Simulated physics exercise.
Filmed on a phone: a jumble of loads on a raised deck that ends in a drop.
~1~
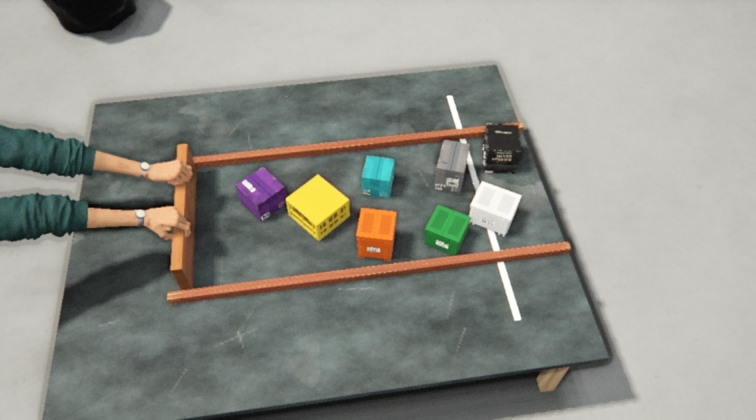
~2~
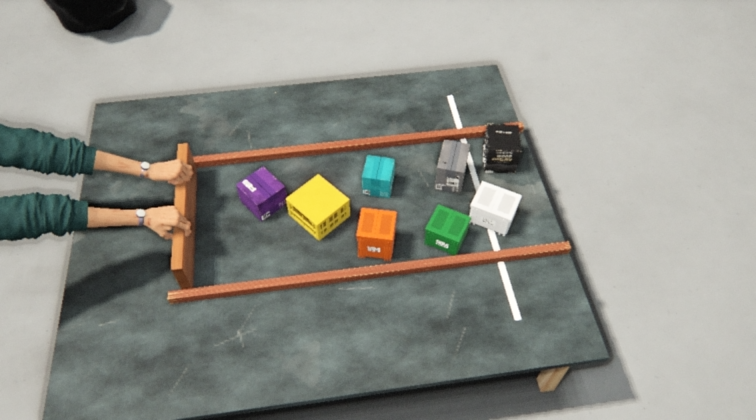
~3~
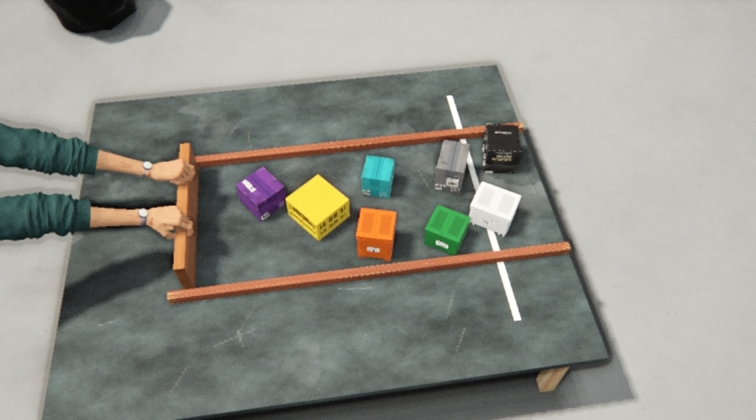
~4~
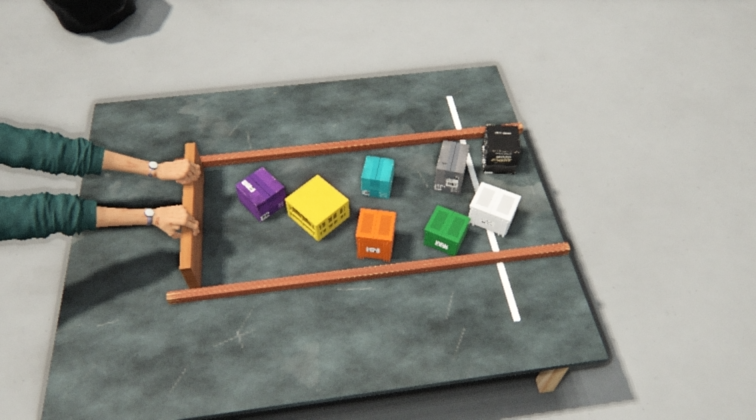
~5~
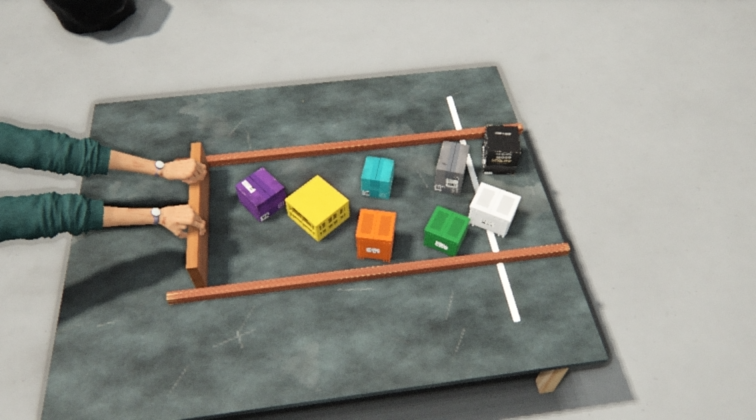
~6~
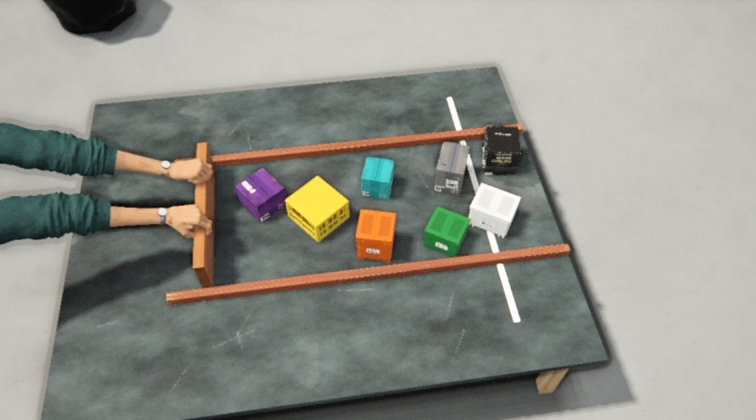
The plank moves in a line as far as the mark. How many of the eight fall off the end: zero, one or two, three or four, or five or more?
Outcome: The number that fall off is one or two.
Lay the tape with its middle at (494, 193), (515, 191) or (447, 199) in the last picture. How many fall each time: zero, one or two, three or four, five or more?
For each place: Either three or four; five or more; just one or two.
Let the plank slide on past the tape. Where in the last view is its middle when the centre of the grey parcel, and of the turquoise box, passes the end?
Its middle is around (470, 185) and around (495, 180).
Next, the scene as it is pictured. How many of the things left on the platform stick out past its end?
2 of them.
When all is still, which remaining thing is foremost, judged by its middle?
The white tote.
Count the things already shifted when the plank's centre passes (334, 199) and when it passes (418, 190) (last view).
First 4, then 8.
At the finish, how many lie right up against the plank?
In contact: 3.
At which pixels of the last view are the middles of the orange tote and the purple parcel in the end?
The orange tote at (513, 231), the purple parcel at (492, 171).
A little later, none off yet; black box at rest near (501, 151); white tote at rest near (493, 211); grey parcel at rest near (452, 169).
Next, none off yet; black box at rest near (501, 151); white tote at rest near (493, 211); grey parcel shifted a little near (461, 168).
When it is over, the number that fall off is one or two; down, grey parcel and black box.
